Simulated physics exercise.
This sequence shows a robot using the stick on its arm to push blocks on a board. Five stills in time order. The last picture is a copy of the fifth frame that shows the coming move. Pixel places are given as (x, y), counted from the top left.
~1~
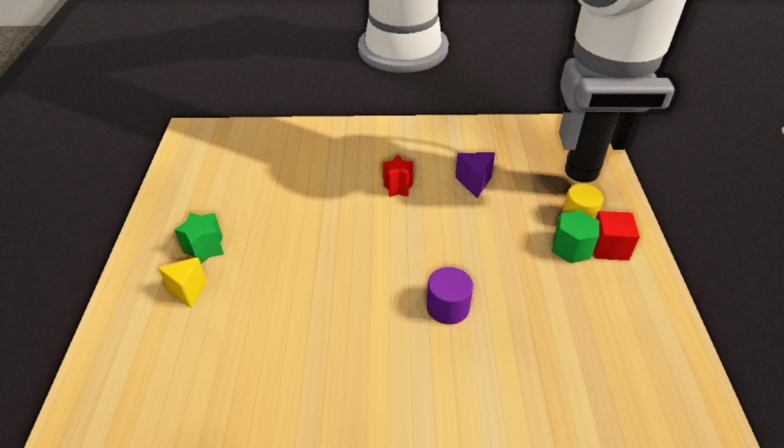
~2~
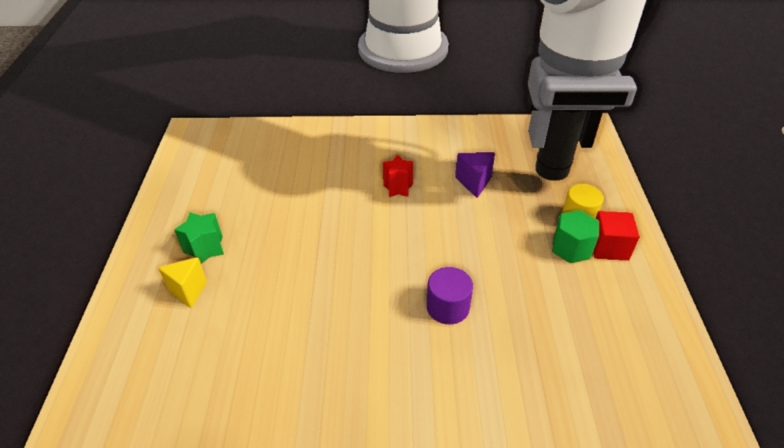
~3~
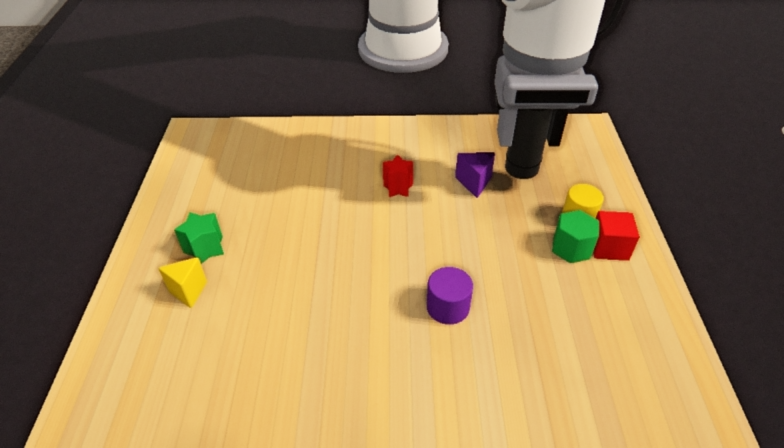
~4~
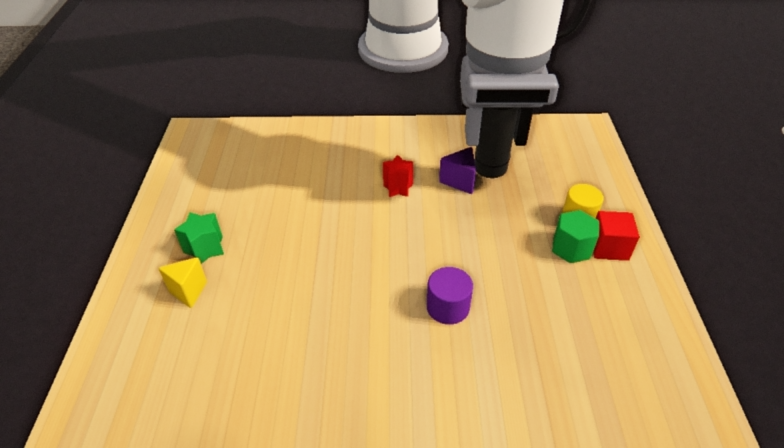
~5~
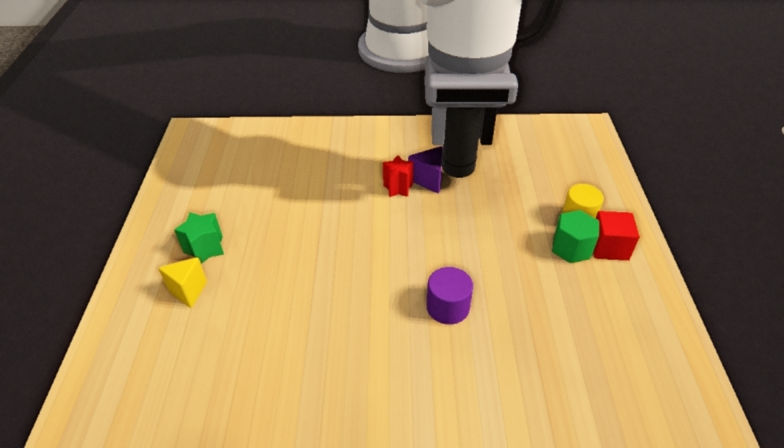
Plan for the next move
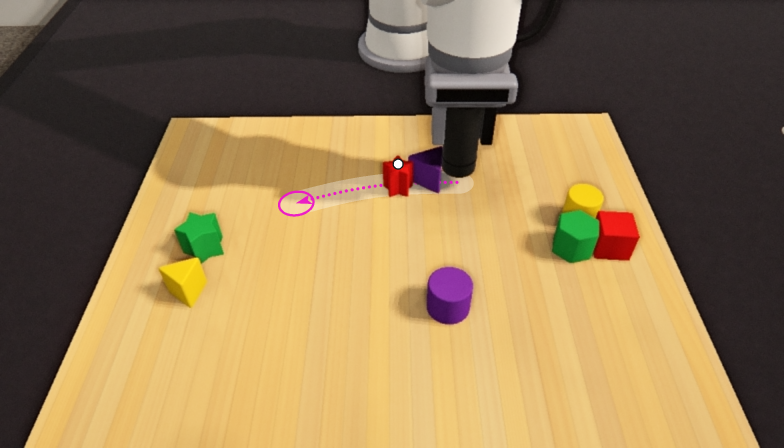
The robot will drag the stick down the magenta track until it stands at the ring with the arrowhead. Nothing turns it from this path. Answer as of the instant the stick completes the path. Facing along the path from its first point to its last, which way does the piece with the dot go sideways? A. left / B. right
The answer is A.
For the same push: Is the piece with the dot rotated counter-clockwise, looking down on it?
I'd say yes.
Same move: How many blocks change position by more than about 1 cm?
Most likely two.
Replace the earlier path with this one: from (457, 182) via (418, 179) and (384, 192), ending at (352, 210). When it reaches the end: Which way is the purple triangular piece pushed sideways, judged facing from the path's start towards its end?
Well, taking the path from its start to its end as straight ahead, the purple triangular piece moves to the right.
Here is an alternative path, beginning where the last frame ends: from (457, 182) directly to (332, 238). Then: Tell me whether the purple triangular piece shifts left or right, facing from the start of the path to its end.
Slides right.
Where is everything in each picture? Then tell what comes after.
The first picture shows stick's lower end (581, 173); red star (398, 164); purple triangular piece (478, 159).
The second picture shows stick (552, 171); blocks still.
The third picture shows stick (522, 169); blocks still.
The fourth picture shows stick (490, 168); purple triangular piece (463, 158).
The fifth picture shows stick (458, 168); red star (398, 164); purple triangular piece (430, 156).
Drawn move, from (457, 182) over (403, 183) and (350, 190) to (296, 203); the dot is on the red star.
What follows on the original path. One third of the way, stick (403, 169); red star (376, 173), turned 20° anticlockwise; purple triangular piece (378, 150), turned 20° clockwise.
Two thirds of the way, stick (348, 176); red star (345, 186), turned 105° anticlockwise; purple triangular piece (353, 146), turned 65° clockwise.
At the end, stick (294, 189); red star (339, 188), turned 135° anticlockwise; purple triangular piece (353, 146), turned 65° clockwise.
